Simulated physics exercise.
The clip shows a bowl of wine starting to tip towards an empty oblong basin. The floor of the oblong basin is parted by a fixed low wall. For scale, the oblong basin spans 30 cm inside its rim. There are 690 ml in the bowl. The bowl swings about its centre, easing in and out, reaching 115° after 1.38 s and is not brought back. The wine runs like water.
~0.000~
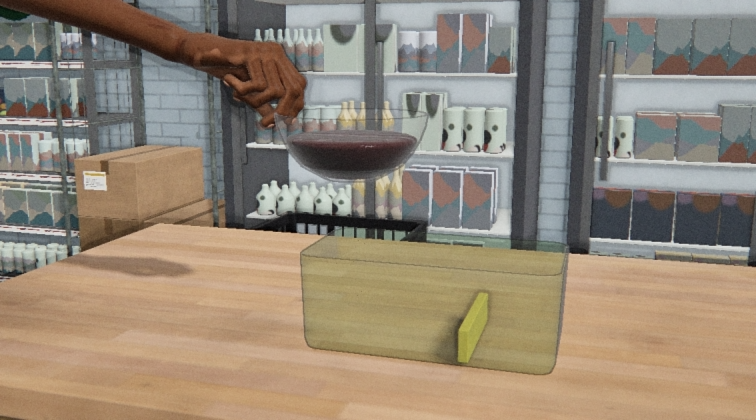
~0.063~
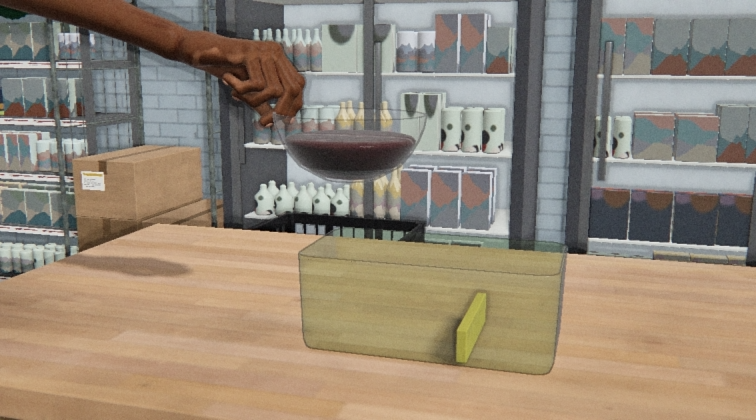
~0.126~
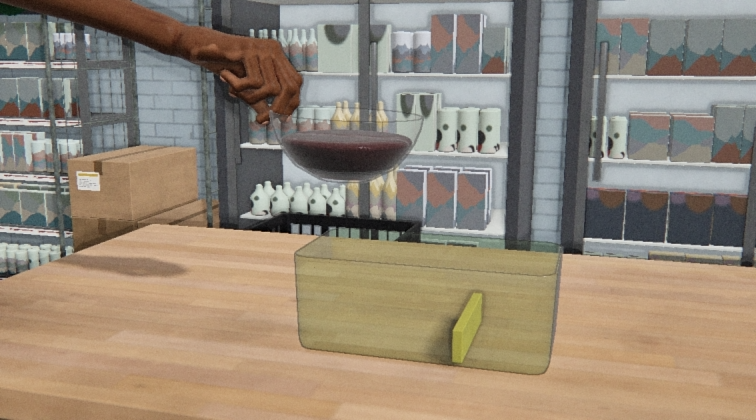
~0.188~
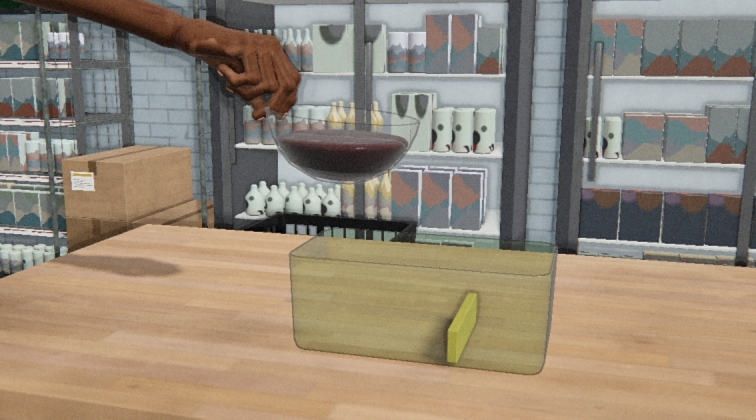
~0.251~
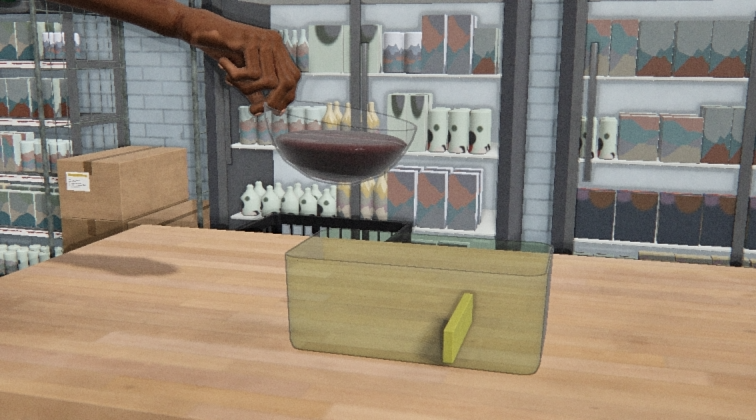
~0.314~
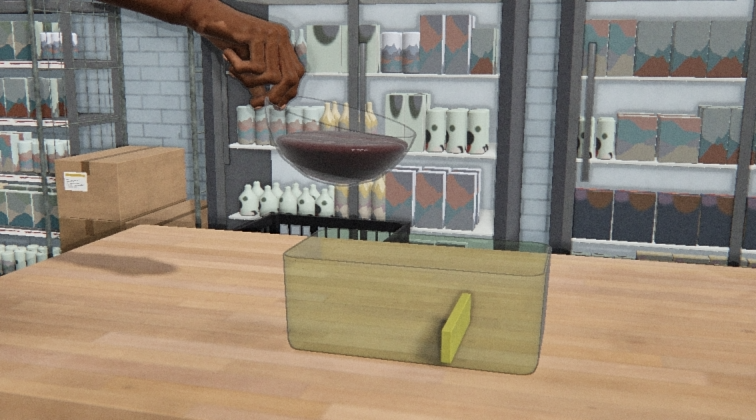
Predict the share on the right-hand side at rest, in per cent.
The far part has some 29 per cent.
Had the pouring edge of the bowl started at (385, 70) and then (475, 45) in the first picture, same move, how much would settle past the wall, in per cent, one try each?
First 5, then 65 per cent.
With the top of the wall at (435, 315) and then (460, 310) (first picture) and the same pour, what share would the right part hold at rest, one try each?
In turn about 75 and 55 per cent.
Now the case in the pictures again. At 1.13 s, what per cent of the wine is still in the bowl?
About 0 per cent.
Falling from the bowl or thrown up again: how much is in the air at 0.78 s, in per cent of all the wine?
Near 30 in a hundred.
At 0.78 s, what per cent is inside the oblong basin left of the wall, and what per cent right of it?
Some 16 per cent left and 16 right.
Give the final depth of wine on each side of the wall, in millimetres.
Some 18 mm on the left and 14 mm on the right.
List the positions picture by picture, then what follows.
In the first frame, it leans 0°; its right rim is at (426, 117); the wine meets the walls at (292, 135) and (418, 139); the oblong basin's rim runs from (320, 242) to (565, 260); the wall's top is at (474, 312).
In the second frame, it leans 1°; its right rim is at (424, 118); the wine meets the walls at (290, 135) and (416, 140).
In the third frame, it leans 2°; its right rim is at (421, 121); the wine meets the walls at (287, 134) and (413, 142).
In the fourth frame, it leans 5°; its right rim is at (417, 125); the wine meets the walls at (283, 134) and (409, 142).
In the fifth frame, it leans 9°; its right rim is at (414, 131); the wine meets the walls at (281, 134) and (407, 144).
In the sixth frame, it leans 14°; its right rim is at (413, 138); the wine meets the walls at (282, 135) and (408, 144).
After 0.78 s the tilt is 70° and 38 per cent is still to pour, 17 is left of the wall and 15 right of it.
After 1.13 s the tilt is 106° and 0 per cent is still to pour, 70 is left of the wall and 28 right of it.
After 1.49 s the tilt is 115° and 0 per cent is still to pour, 70 is left of the wall and 29 right of it.
After 1.88 s the tilt is 115° and 0 per cent is still to pour, 70 is left of the wall and 29 right of it.
In the end 70 per cent lies left of the wall, 29 right of it and 1 outside.
